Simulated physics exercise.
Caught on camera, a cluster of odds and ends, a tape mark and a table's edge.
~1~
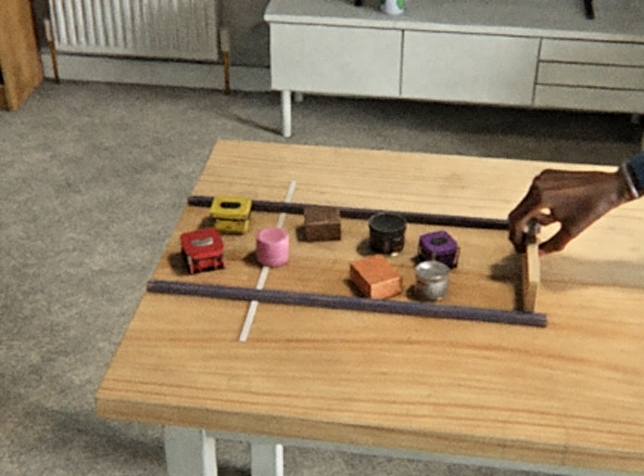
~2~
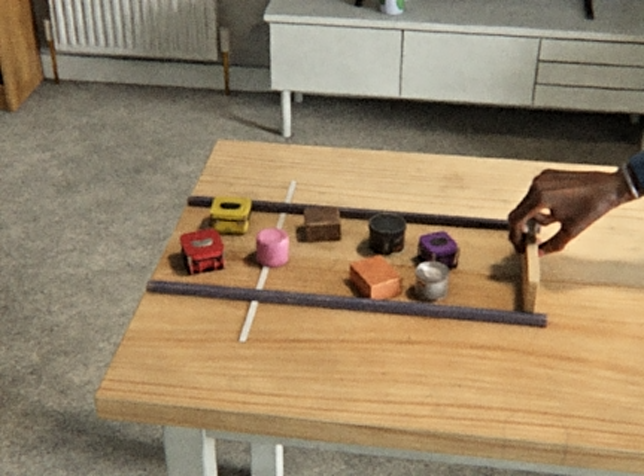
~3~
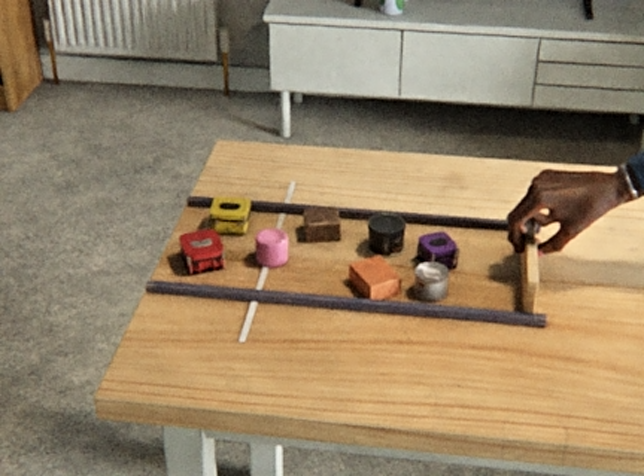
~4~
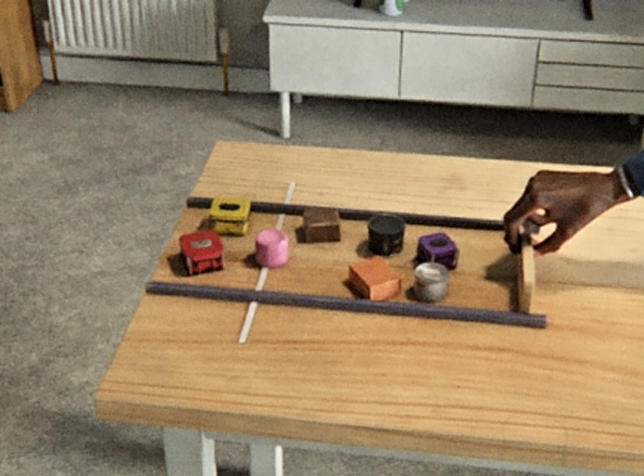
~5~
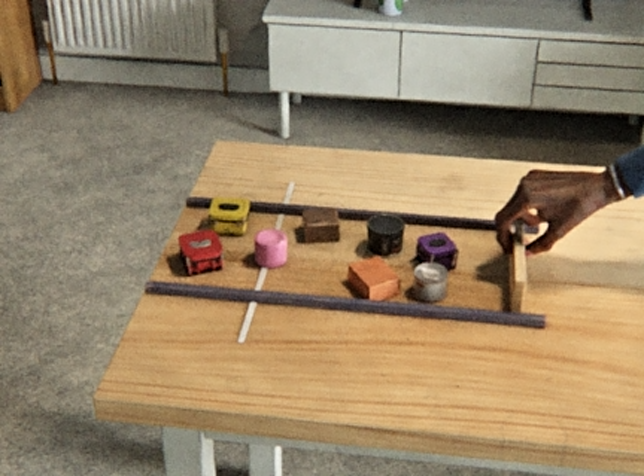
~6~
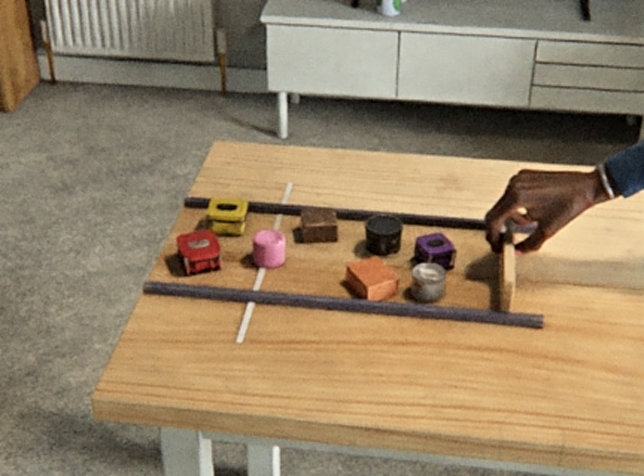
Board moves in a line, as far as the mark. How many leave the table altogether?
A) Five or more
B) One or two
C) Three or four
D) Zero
Answer: D.
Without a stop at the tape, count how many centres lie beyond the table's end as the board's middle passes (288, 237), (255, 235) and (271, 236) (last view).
0; 0; 0.
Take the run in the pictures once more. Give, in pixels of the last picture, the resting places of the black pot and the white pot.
You'll find the black pot at roughly (224, 228) and the white pot at roughly (242, 271).
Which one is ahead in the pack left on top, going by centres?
Result - foremost is the red case.
Early on, none off yet; red case at rest near (199, 253); yellow case at rest near (228, 217); pink lid at rest near (269, 249).
Finally, the number that fall off is zero.
